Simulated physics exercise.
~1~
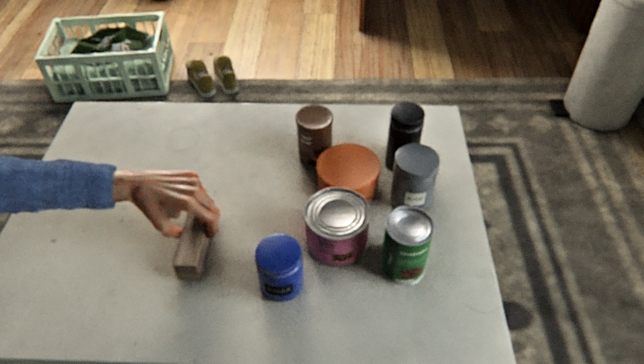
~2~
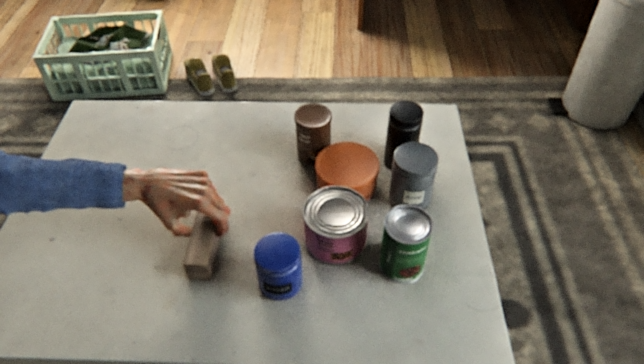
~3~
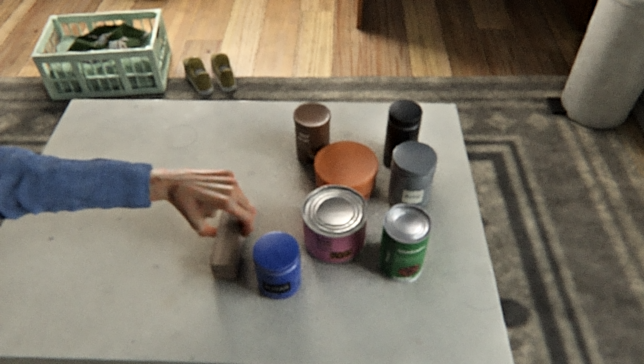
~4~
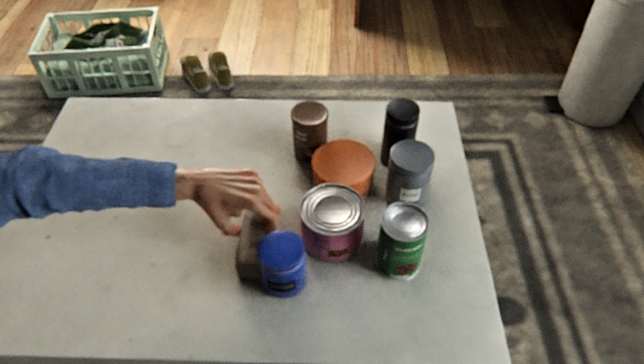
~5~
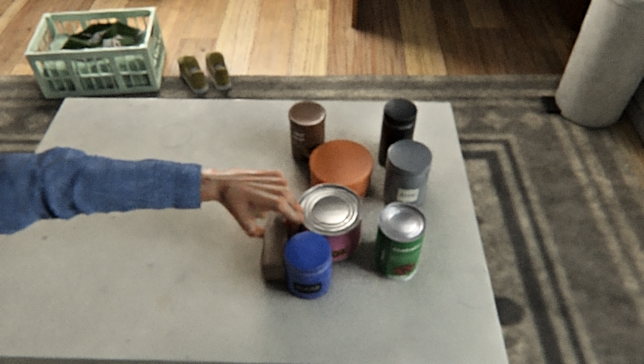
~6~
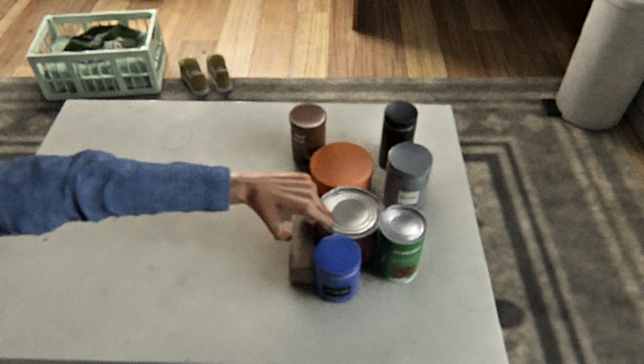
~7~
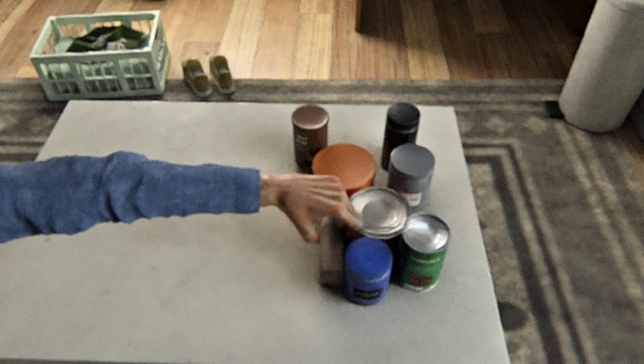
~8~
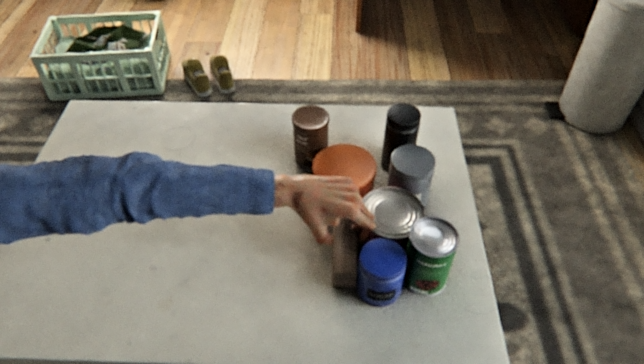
At the start, a hand in a blue sleeve holds a small brownish block at the left of a pale tabletop, with a group of cans, jars and tubs standing to its right. The hand slides the block slowly rightward until it meets the blue jar and pushes it along. The pink tub is soon shoved right as well, and then the green tin moves too. The orange tub, grey jar, brown tin and black jar behind them stay put. By the end, the blue jar, pink tub and green tin stand bunched together farther right, still upright, with the hand at the block.
